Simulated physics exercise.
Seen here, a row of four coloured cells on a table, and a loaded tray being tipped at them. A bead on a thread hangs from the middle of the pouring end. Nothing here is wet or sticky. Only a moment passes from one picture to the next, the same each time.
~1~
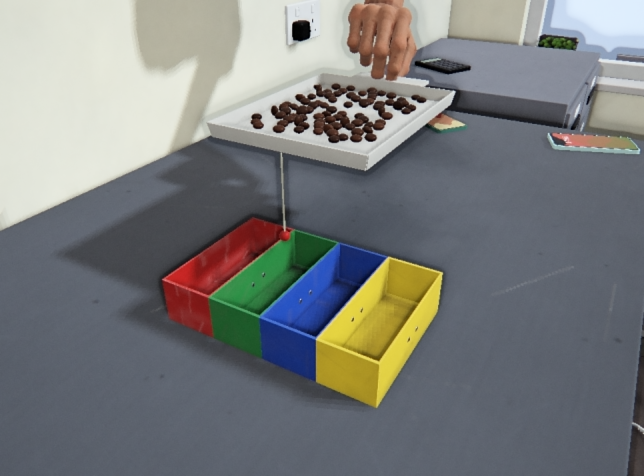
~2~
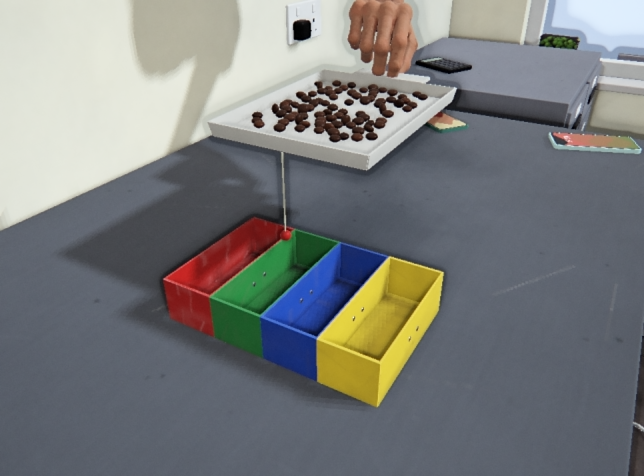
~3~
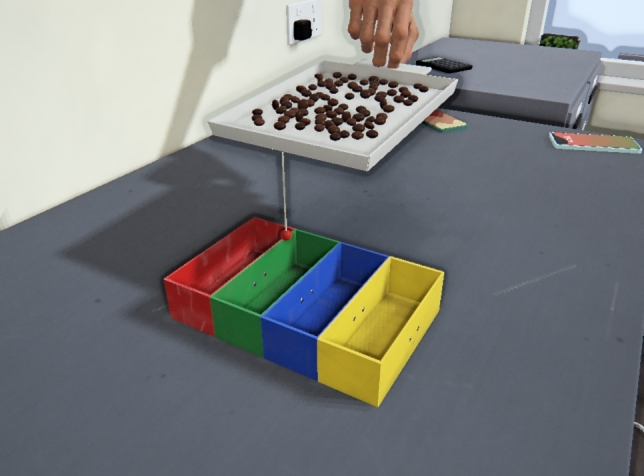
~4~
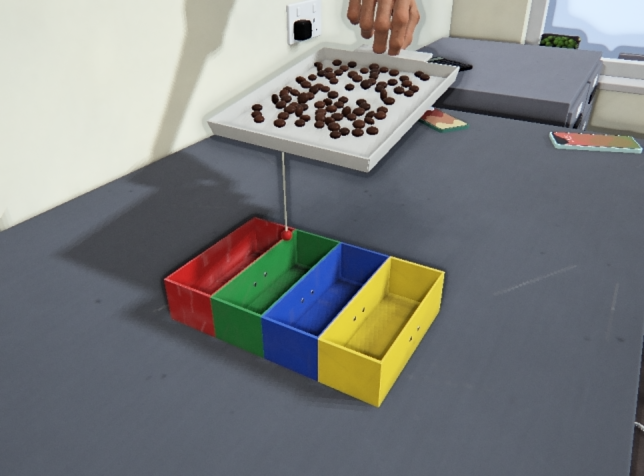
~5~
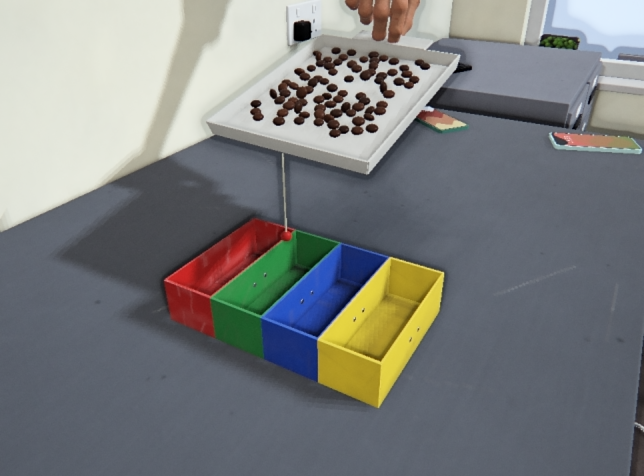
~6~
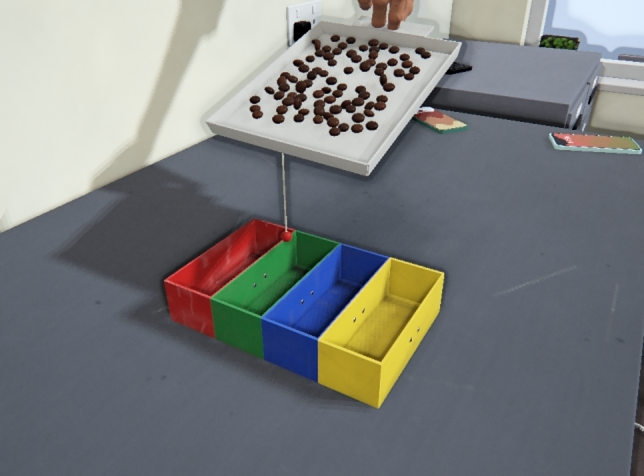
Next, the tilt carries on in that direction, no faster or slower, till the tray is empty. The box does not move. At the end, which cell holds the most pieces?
The blue cell gets the most.
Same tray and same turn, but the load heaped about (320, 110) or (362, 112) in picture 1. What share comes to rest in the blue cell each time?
In turn 40 and 60 in a hundred.
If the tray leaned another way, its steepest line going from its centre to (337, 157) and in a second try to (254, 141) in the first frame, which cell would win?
One: The blue cell. Two: The red cell.
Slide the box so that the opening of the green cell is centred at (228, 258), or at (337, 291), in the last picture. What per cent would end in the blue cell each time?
Roughly 30 per cent, and 0 per cent.
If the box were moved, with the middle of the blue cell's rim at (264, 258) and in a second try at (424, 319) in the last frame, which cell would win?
At the first place the yellow cell, at the second that red cell.
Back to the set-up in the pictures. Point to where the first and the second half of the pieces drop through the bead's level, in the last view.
The first part at (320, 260); the rest at (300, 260).
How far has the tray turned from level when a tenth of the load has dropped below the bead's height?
At about 80°.
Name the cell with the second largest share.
It is green.
Just after the last frame, tray tipped steeply; every one on the tray.
A moment on, tray tipped right over; roughly half on the tray; roughly a quarter in the blue cell; about a tenth in the green cell; just a few in the yellow cell; just a few in the red cell; roughly a quarter falling or outside the box.
Further on, tray tipped past a quarter turn; roughly half in the blue cell; roughly a third in the green cell; about a tenth in the red cell; just a few in the yellow cell; just a few falling or outside the box.
When it is over, tray tipped past a quarter turn; roughly half in the blue cell; roughly a third in the green cell; about a tenth in the red cell; just a few in the yellow cell; just a few outside the box.
